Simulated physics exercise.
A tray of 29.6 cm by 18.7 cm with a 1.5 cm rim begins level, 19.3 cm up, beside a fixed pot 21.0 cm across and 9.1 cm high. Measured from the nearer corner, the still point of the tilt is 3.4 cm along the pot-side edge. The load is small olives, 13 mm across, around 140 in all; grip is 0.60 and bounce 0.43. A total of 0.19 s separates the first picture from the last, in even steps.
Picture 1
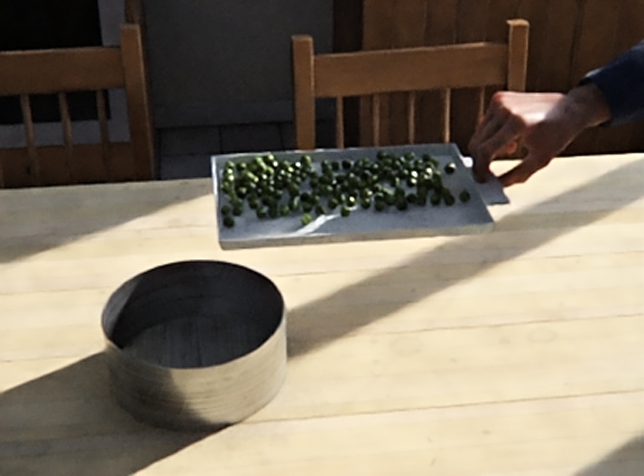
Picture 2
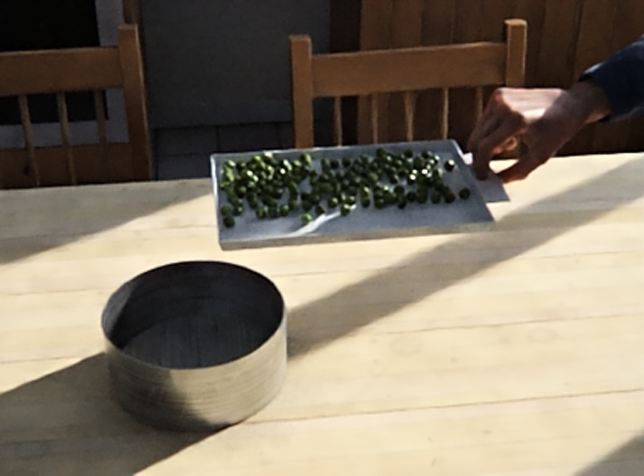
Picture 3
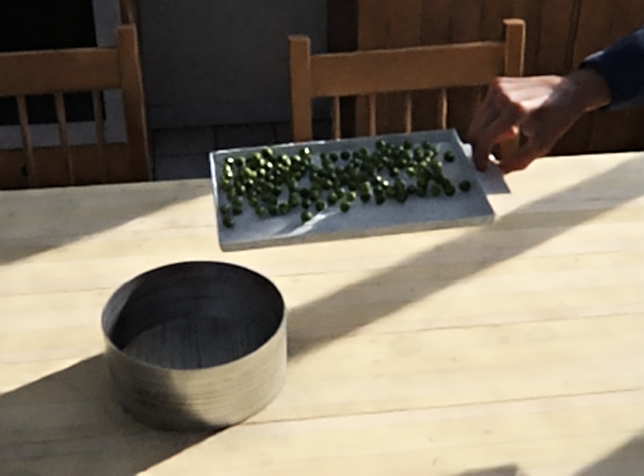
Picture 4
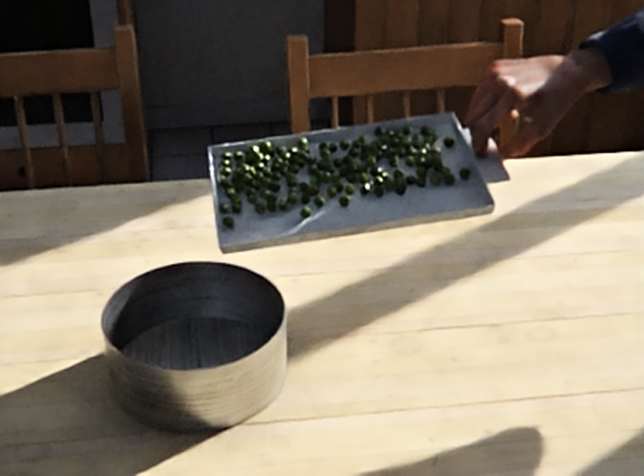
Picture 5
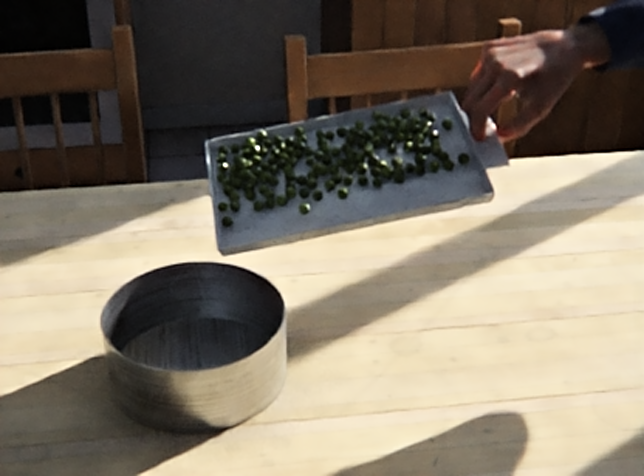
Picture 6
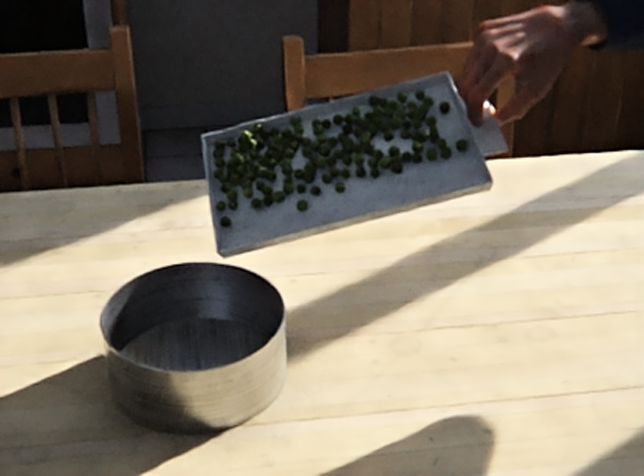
A hand lifts the right end of a tray of small green olives, steadily steepening its slant.
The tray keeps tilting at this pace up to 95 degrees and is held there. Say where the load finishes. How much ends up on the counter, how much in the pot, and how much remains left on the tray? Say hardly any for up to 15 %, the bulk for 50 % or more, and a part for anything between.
By place: Counter a part, pot the bulk, tray hardly any.
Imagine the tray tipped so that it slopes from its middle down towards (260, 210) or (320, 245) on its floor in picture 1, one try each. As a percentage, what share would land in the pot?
I'd put it at about 75 per cent for the first tilt and about 50 per cent for the second.
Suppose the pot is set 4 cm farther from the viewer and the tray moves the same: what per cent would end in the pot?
Expect something close to 40 per cent.
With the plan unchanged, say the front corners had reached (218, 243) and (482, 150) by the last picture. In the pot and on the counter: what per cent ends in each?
Final per cent - pot 75, counter 25.
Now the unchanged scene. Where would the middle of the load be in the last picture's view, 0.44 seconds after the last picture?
(233, 222), roughly.
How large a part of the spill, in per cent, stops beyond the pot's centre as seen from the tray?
It comes to near 50 percent.
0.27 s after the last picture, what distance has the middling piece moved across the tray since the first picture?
I'd say close to 7 centimetres.
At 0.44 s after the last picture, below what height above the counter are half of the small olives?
About 24 centimetres.
Then, 0.27 s after the last picture, tilt 58 degrees; the tray holds 100 %, the pot 0 %.
Then, 0.44 s after the last picture, tilt 82 degrees; the tray holds 80 %, the pot 0 %.
Then, 0.74 s after the last picture, tilt 95 degrees; the tray holds 5 %, the pot 60 %.
In the end, counter 30 %, pot 70 %, tray 0 %.
